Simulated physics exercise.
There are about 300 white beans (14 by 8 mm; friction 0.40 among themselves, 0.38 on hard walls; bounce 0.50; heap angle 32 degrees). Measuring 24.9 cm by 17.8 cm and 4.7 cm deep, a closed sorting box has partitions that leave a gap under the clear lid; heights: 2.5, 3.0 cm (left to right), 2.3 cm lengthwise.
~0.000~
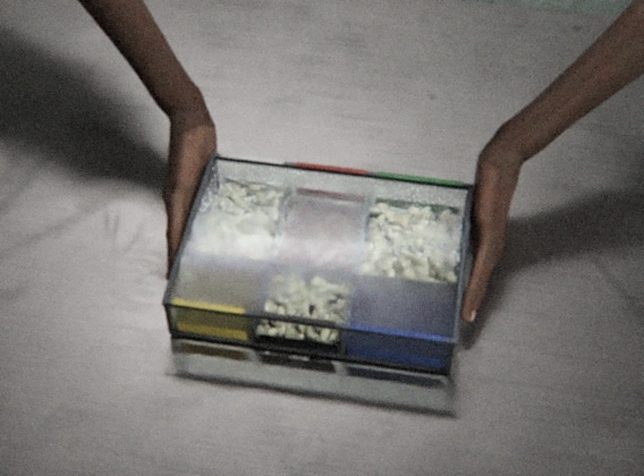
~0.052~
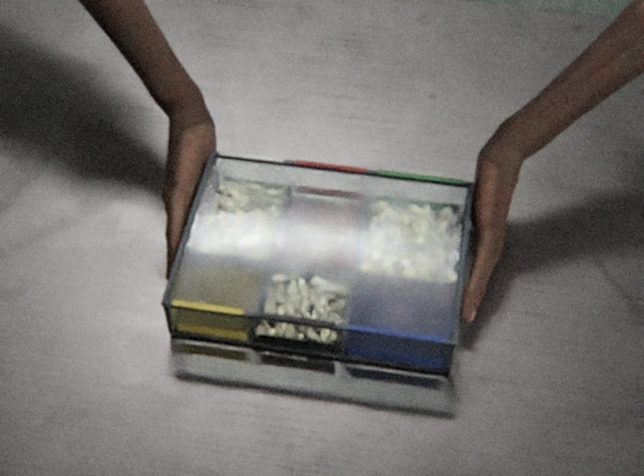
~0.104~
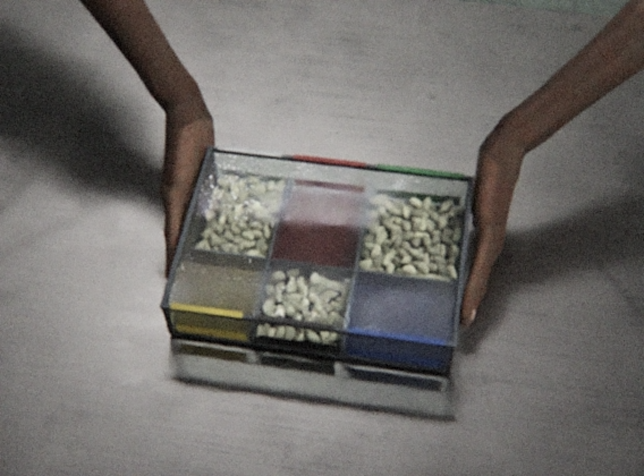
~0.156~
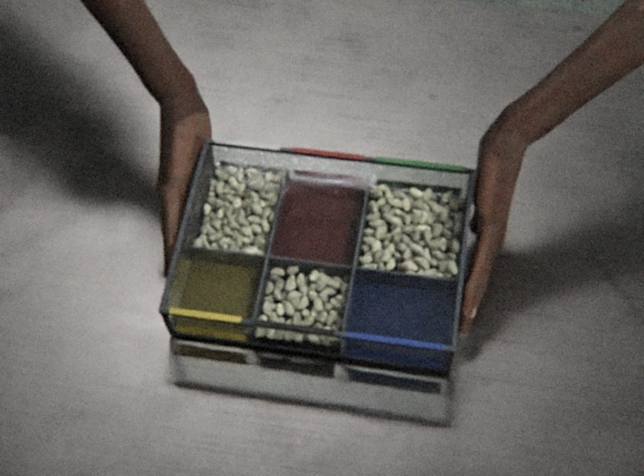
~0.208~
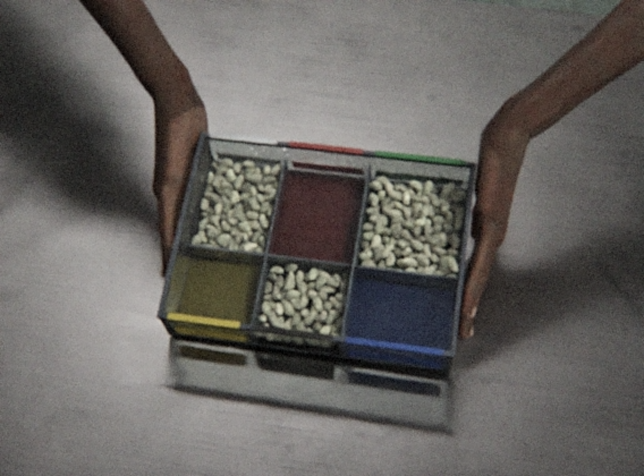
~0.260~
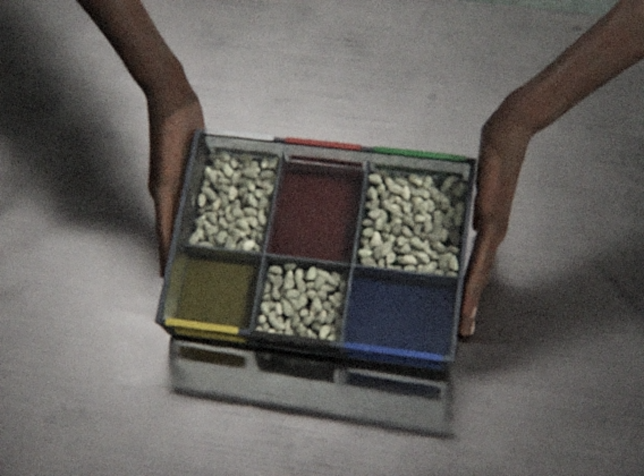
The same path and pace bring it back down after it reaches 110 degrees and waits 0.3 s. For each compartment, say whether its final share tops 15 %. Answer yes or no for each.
Red compartment: No, blue compartment: Yes, green compartment: No, yellow compartment: Yes, white compartment: No, black compartment: Yes.
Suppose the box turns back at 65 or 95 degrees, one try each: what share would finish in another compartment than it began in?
30 % and 65 %.
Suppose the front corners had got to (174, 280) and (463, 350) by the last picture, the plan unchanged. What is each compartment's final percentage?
Per cent at the finish: Red 0, blue 40, green 20, yellow 0, white 0, black 40.
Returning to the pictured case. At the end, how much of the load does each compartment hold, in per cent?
Final shares in percent: Red 0, blue 35, green 0, yellow 30, white 0, black 30.
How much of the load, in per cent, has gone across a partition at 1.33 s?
About 75 %.
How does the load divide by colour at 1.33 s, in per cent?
In per cent: Red 0, blue 35, green 0, yellow 35, white 0, black 30.
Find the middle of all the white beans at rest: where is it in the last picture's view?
About (308, 323).
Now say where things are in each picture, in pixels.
Box tilt 0 degrees, front corners at (167, 301) and (452, 340); green 40 %, white 35 %, black 25 %, in the first picture.
Box tilt 1 degrees, front corners at (167, 302) and (452, 341), in the second picture.
Box tilt 5 degrees, front corners at (166, 305) and (452, 344), lowest corner left front, in the third picture.
Box tilt 10 degrees, front corners at (164, 309) and (451, 348), lowest corner left front, in the fourth picture.
Box tilt 16 degrees, front corners at (162, 314) and (450, 352), lowest corner left front, in the fifth picture.
Box tilt 21 degrees, front corners at (161, 319) and (449, 357), lowest corner left front; green 40 %, white 35 %, black 25 %. Its pace works out near 105 degrees a second, in the sixth picture.
After 1.33 s, tilt 110 degrees; blue 35 %, yellow 35 %, black 30 %.
After 2.04 s, tilt 56 degrees; blue 35 %, yellow 35 %, black 30 %.
After 2.78 s, tilt 0 degrees; blue 35 %, yellow 30 %, black 30 %.
In the end, at 3.4 s, red 0 %, blue 35 %, green 0 %, yellow 30 %, white 0 %, black 30 %.
